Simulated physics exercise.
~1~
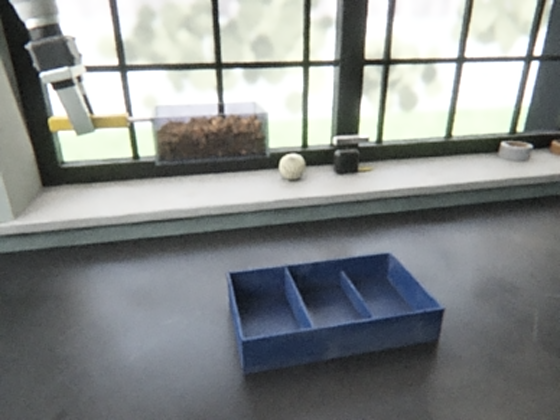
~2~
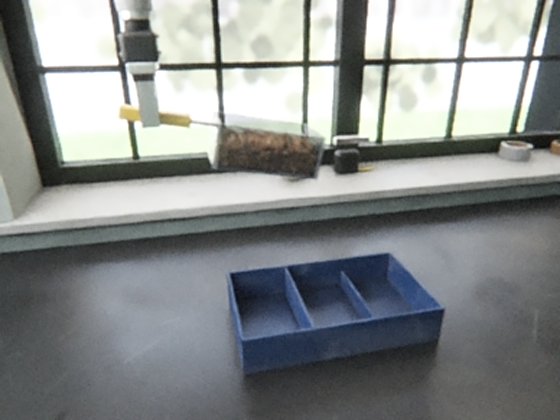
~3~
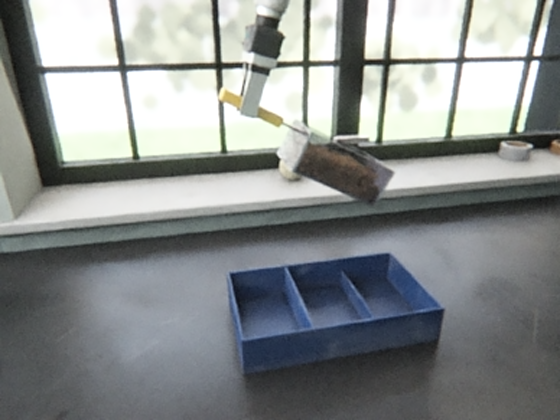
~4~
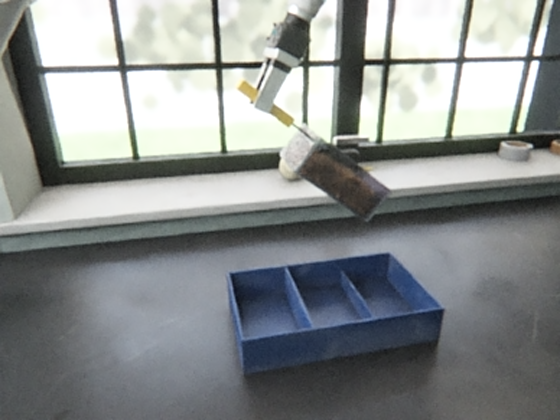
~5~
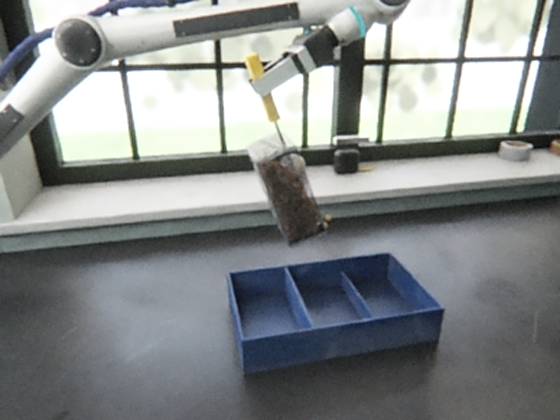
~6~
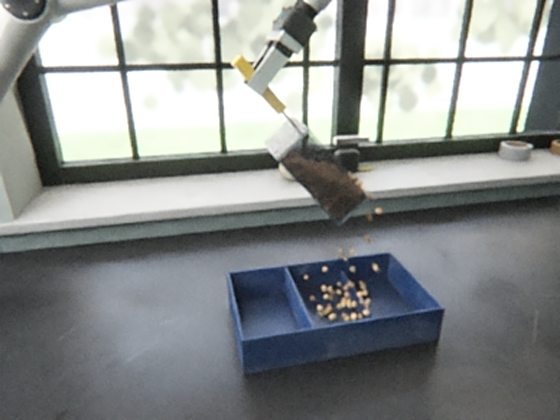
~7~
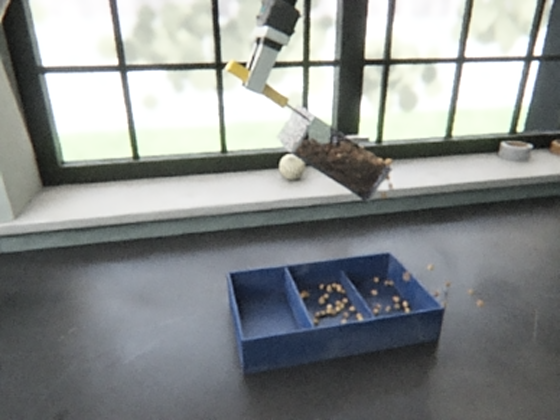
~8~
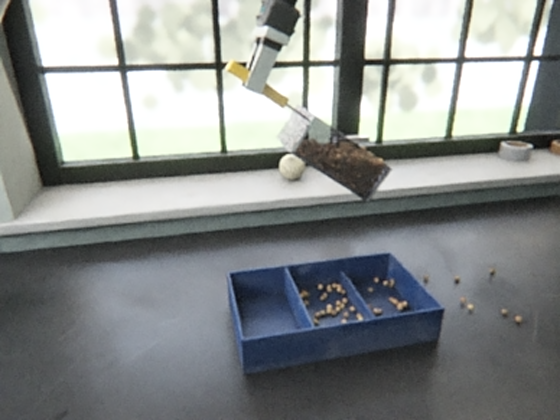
A dark tabletop stands before a black-framed window with a pale sill, seen from the front and slightly above by a still camera. A blue crate with three compartments sits on the table, while a pale ball, a small black object and a roll of tape rest on the sill. A robot arm holds a clear box of brown chickpeas by a yellow handle, carries it right and tips it steeply. Chickpeas spill into the middle compartment, then some reach the right one as the box eases back. It stops still tilted and mostly full, the left compartment empty and a few chickpeas scattered on the table.
